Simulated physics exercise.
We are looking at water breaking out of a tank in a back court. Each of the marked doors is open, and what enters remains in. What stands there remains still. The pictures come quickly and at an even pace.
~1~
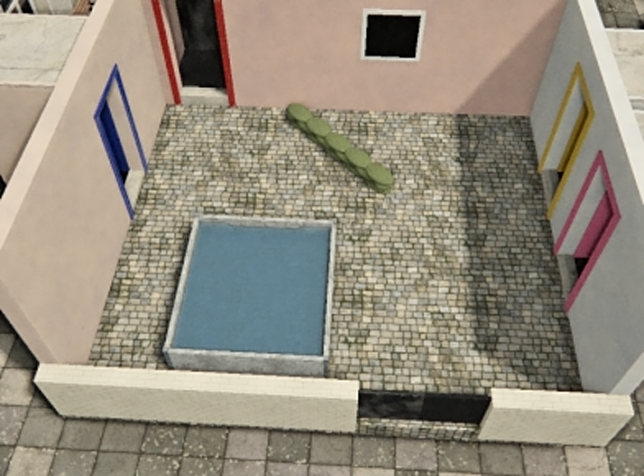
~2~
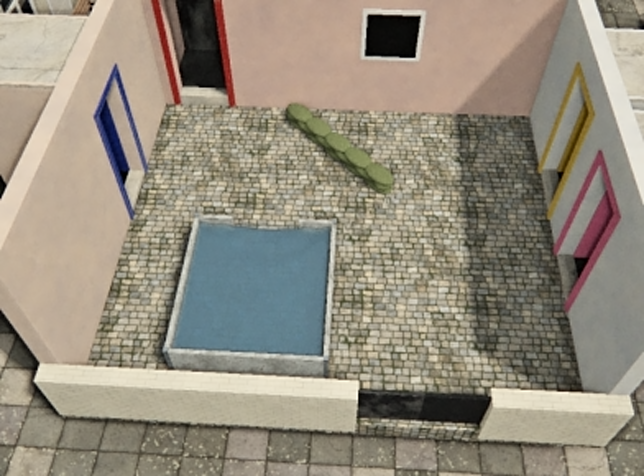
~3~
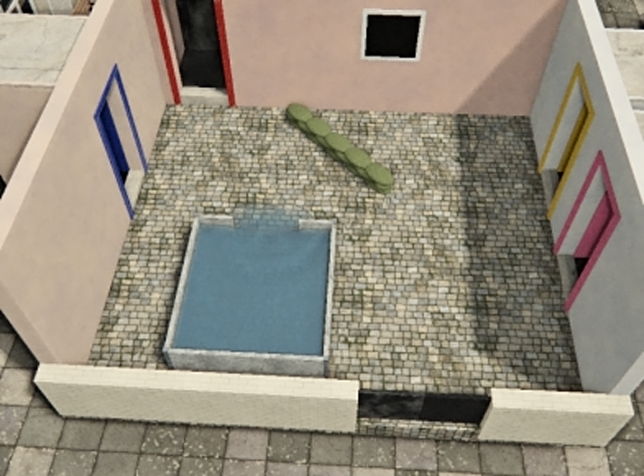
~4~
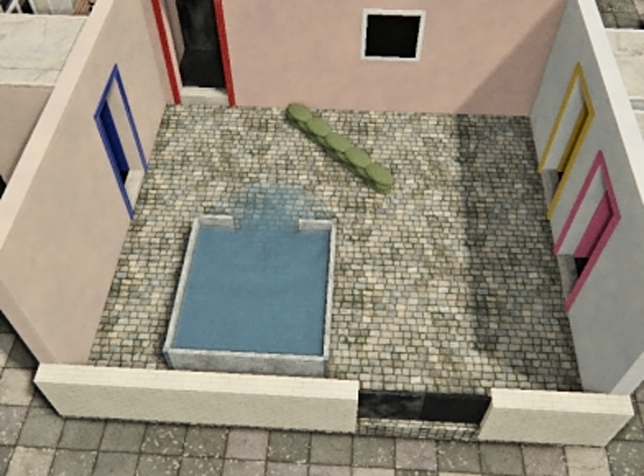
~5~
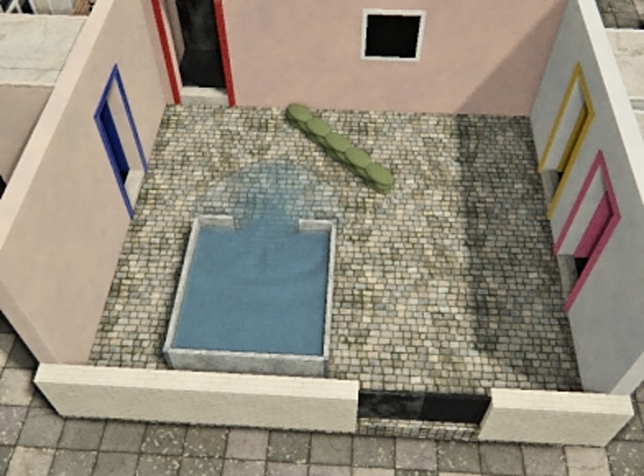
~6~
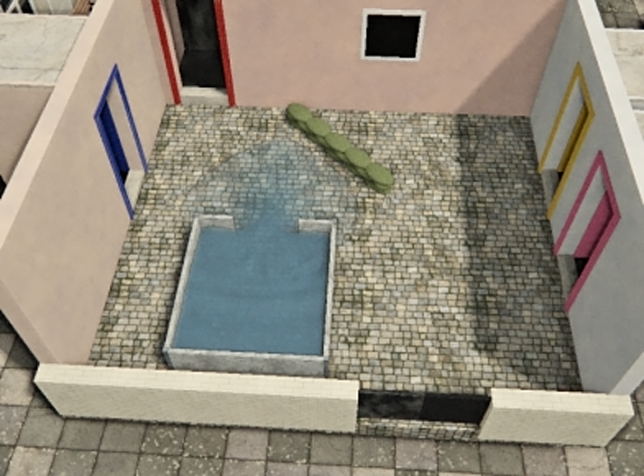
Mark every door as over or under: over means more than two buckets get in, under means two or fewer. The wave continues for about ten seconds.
Blue door - under; red door - under; yellow door - under; pink door - under.
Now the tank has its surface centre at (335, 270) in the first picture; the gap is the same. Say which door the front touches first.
I say the red one.
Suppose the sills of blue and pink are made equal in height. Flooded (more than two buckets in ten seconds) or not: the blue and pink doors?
Result: Blue door crosses the threshold; pink door remains below the limit.
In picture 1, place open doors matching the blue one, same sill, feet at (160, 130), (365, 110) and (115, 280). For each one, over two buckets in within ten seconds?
In order: Exceeds it, falls short, falls short.
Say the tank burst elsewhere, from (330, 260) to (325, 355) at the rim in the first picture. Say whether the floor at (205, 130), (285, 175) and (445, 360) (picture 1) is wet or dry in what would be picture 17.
Untouched, untouched, submerged.
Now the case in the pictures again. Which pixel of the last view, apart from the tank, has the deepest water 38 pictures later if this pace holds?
Roughly (80, 391).
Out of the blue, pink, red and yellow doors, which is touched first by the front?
My answer is the door marked red.
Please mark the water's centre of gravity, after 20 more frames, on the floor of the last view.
Close to (251, 226).
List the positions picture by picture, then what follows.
The first frame shows the water tank at (257, 285) is whole and still.
In the second frame, water pours out on the water tank's far side and has run to a hidden place.
In the third frame, the front is at (242, 210), out from the gap on the water tank's far side.
In the fourth frame, water pours out on the water tank's far side and has run to (264, 183).
In the fifth frame, water pours out on the water tank's far side and has run to (268, 163).
In the sixth frame, water pours out on the water tank's far side and has run to (278, 141).
A moment on, water covers 20 % of the floor; the blue door not reached, the red door not reached, the yellow door not reached, the pink door not reached.
Next, water covers 25 % of the floor; the blue door wet at the sill, nothing in, the red door wet at the sill, nothing in, the yellow door not reached, the pink door not reached.
Then, water covers 35 % of the floor; the blue door wet at the sill, nothing in, the red door under two buckets in, the yellow door not reached, the pink door not reached.
Later, water covers 55 % of the floor; the blue door wet at the sill, nothing in, the red door under two buckets in, the yellow door not reached, the pink door not reached.
In the end, water covers 75 % of the floor; the blue door under two buckets in, the red door under two buckets in, the yellow door wet at the sill, nothing in, the pink door wet at the sill, nothing in.
